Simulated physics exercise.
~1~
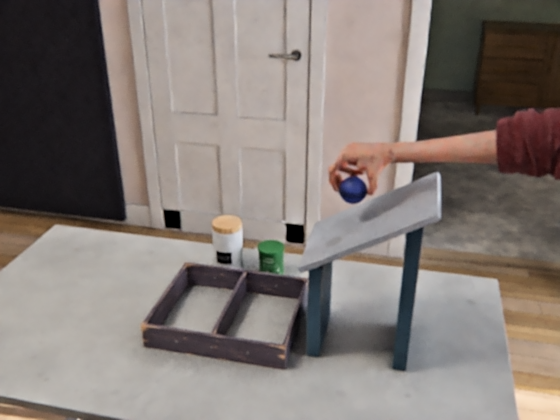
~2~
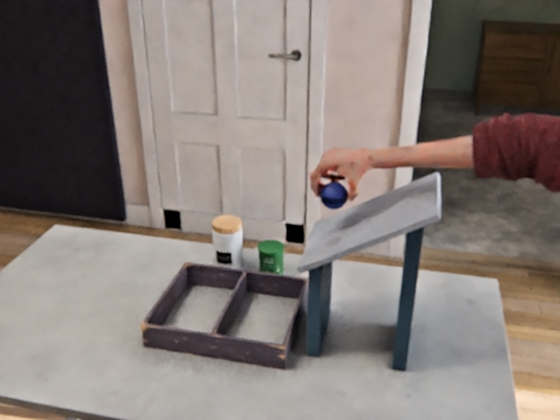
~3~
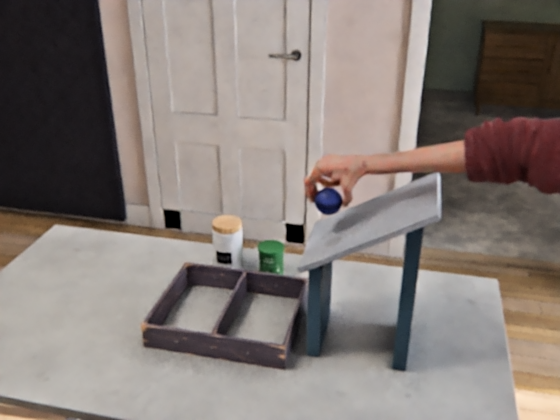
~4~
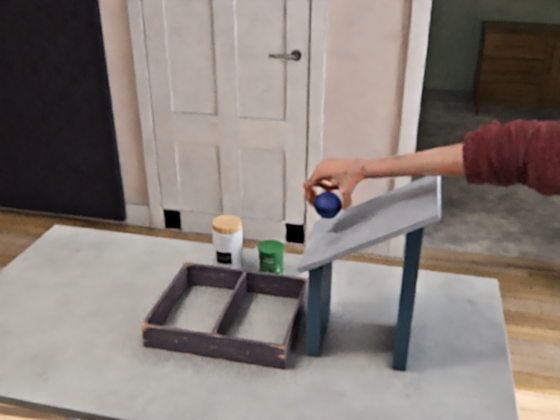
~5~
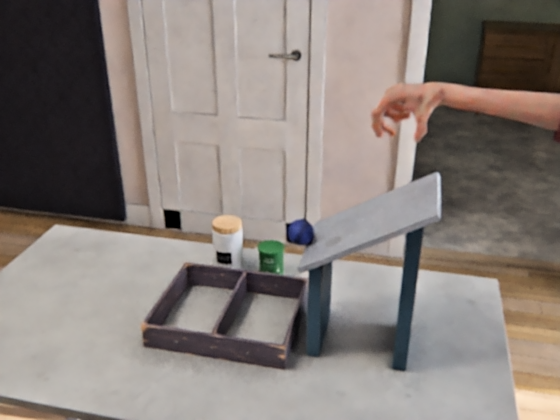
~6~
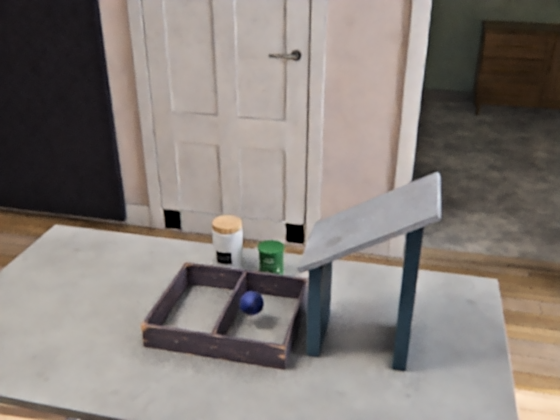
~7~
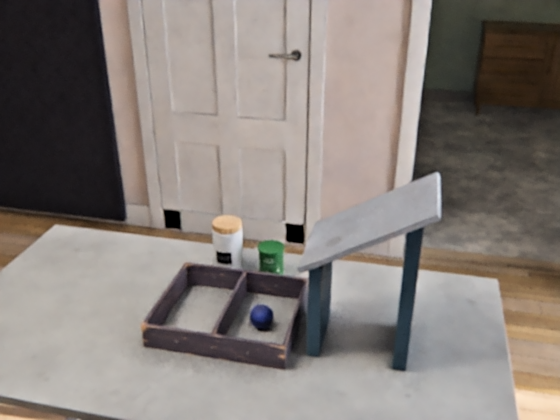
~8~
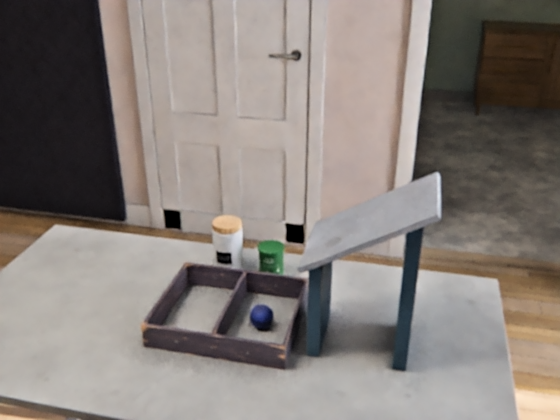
A hand held a small blue ball over a slanted grey board and let it go, and the ball dropped off the board's low end into the nearer bay of a wooden tray, settling there while the white jar and green tin stayed put.
